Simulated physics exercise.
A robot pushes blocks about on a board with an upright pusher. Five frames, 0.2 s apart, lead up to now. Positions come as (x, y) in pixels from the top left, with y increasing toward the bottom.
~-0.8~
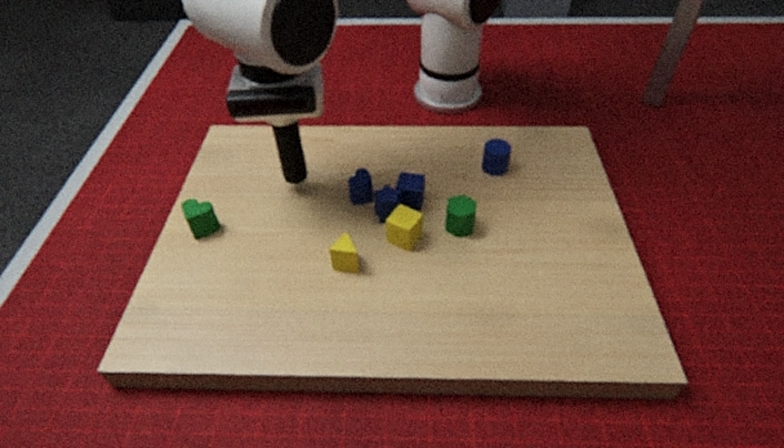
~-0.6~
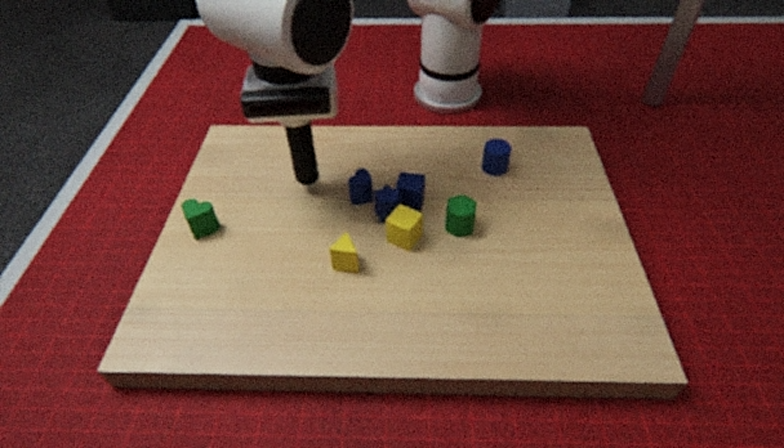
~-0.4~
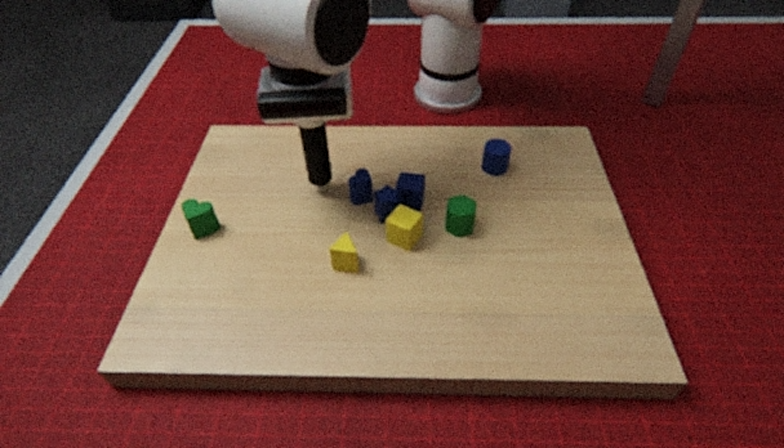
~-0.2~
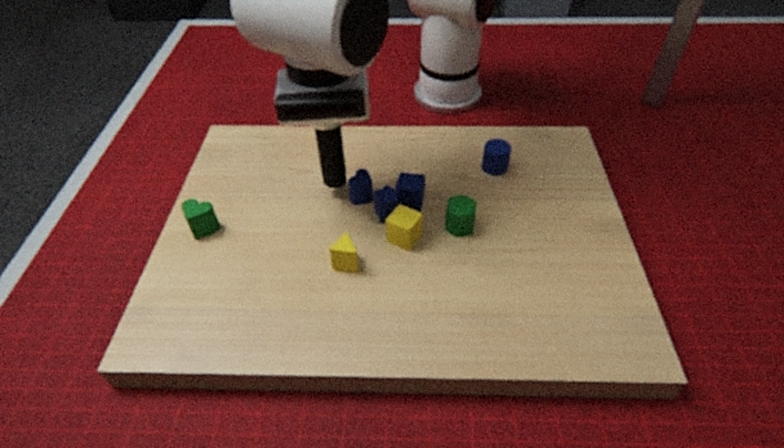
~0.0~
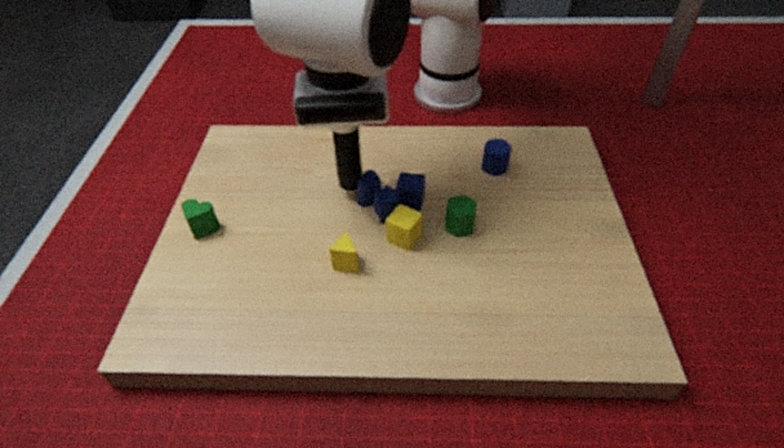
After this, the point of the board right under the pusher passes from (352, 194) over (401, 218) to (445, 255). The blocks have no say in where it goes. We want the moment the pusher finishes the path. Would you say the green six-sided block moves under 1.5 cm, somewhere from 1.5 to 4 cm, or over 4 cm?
Its displacement is below 1.5 cm.
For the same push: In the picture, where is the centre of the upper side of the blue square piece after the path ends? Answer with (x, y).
It sits at (436, 184).
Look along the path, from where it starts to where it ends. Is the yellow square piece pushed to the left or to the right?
Picture yourself facing from the start of the path to its end: The yellow square piece moves off to your right.
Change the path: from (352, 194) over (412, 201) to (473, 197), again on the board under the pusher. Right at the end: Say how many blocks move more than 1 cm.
I'm going with three or more.
What follows on the original path. One third of the way, pusher at (385, 199); blue heart-shaped block at (405, 193); blue star block at (406, 208), turned 25° clockwise; yellow square piece at (416, 229), turned 20° clockwise; blue square piece at (425, 184), turned 40° anticlockwise.
Two thirds of the way, pusher at (417, 220); blue heart-shaped block at (437, 203), turned 45° anticlockwise; blue star block at (429, 226), turned 75° clockwise; yellow square piece at (423, 247), turned 45° clockwise; blue square piece at (436, 184), turned 70° anticlockwise.
At the end, pusher at (446, 245); blue heart-shaped block at (441, 205), turned 80° anticlockwise; blue star block at (461, 251), turned 80° clockwise; yellow square piece at (429, 259), turned 100° clockwise; blue square piece at (436, 184), turned 70° anticlockwise; green six-sided block at (468, 204).
